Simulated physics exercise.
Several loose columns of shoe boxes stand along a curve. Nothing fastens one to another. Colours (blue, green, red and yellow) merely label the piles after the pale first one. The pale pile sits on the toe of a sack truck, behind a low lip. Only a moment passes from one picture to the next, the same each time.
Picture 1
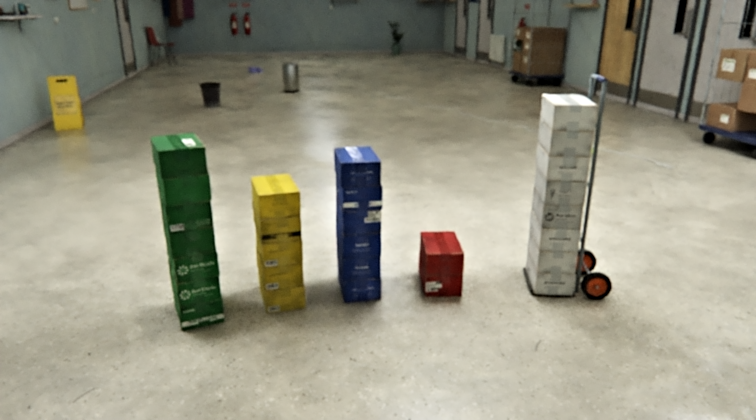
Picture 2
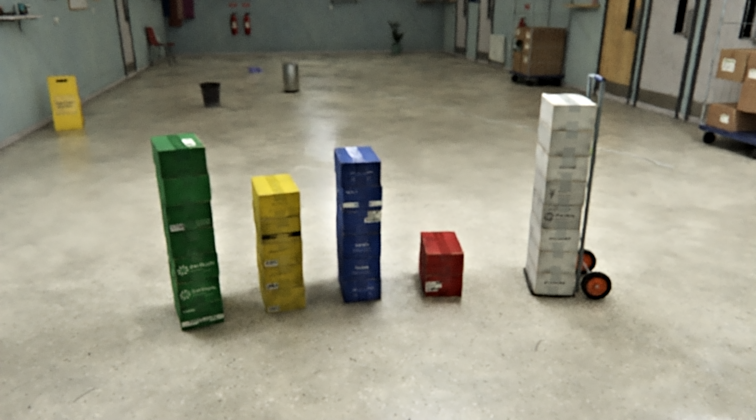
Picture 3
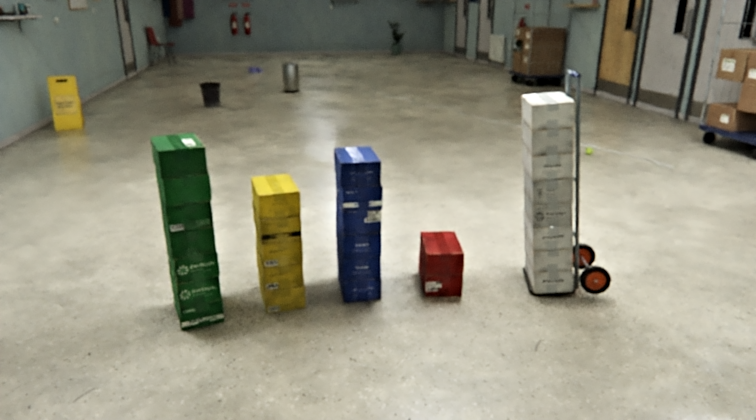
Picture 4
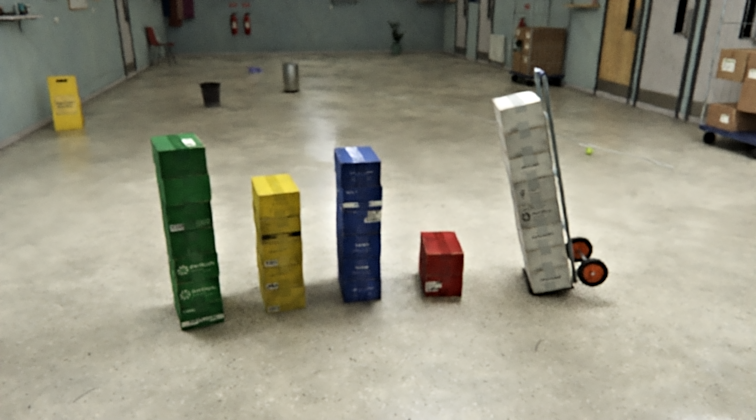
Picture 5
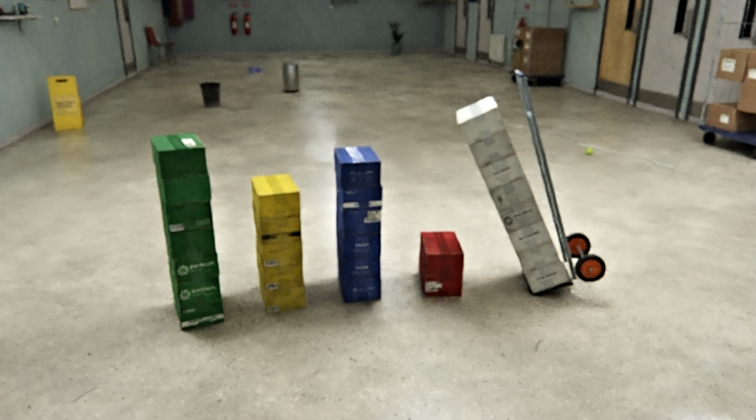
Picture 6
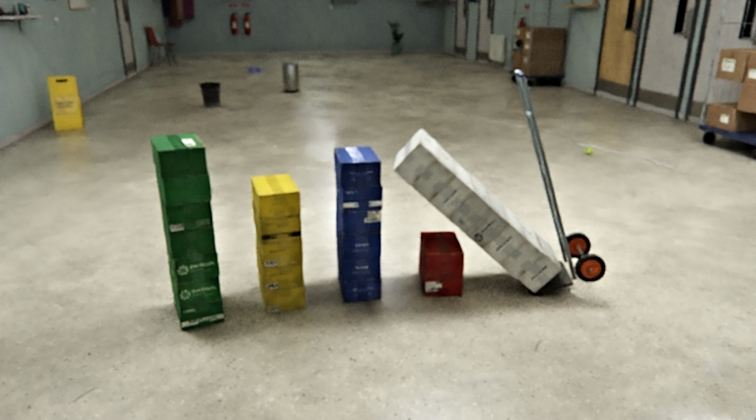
The hand truck rocked to the left, and its tall stack of white boxes leaned away from the frame, slanting steeply over the small red box while the blue, yellow and green stacks stayed still.
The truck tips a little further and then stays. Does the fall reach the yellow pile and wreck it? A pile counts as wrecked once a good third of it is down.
It survives.
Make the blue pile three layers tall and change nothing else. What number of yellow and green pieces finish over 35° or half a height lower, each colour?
Down at the end: Yellow 0, green 0.
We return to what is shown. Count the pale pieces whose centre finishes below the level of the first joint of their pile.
5 pale pieces.
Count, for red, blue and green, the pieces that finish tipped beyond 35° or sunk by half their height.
By colour: Red 0, blue 0, green 0.
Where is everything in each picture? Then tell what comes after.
In the first frame (we follow the side turned to the camera), truck frame (599, 128) level; top yellow box (280, 206); top green box (184, 163); no other piece has moved.
In the second frame, truck frame (597, 127) level; top yellow box (280, 206).
In the third frame, truck frame (578, 123) rocked a little, top of the pale pile leaning a little; top yellow box (280, 206); no other piece has moved.
In the fourth frame, truck frame (551, 121) rocked a little, top of the pale pile leaning clearly; top yellow box (280, 206); no other piece has moved.
In the fifth frame, truck frame (535, 121) rocked clearly, top of the pale pile leaning clearly; top yellow box (280, 206); no other piece has moved.
In the sixth frame, truck frame (534, 121) rocked clearly, top of the pale pile leaning steeply; top yellow box (280, 206); top green box (184, 163); no other piece has moved.
Soon, 8 of the pale pile down; none of the 5 yellow boxes down (0 of 20 in all colours); top yellow box unmoved.
A while on, 8 of the pale pile down; none of the 5 yellow boxes down (0 of 20 in all colours); top yellow box unmoved; top blue box displaced a little.
Towards the end, 8 of the pale pile down; none of the 5 yellow boxes down (0 of 20 in all colours); top yellow box unmoved; top blue box tipped a little.
Then, 8 of the pale pile down; none of the 5 yellow boxes down (0 of 20 in all colours); top yellow box displaced half its height; top blue box tipped clearly.
Finally, 7 of the pale pile down; none of the 5 yellow boxes down (0 of 20 in all colours); top yellow box displaced half its height; top blue box tipped clearly. Seen by the last camera, middles, top yellow box near (262, 197), top blue box near (299, 173).
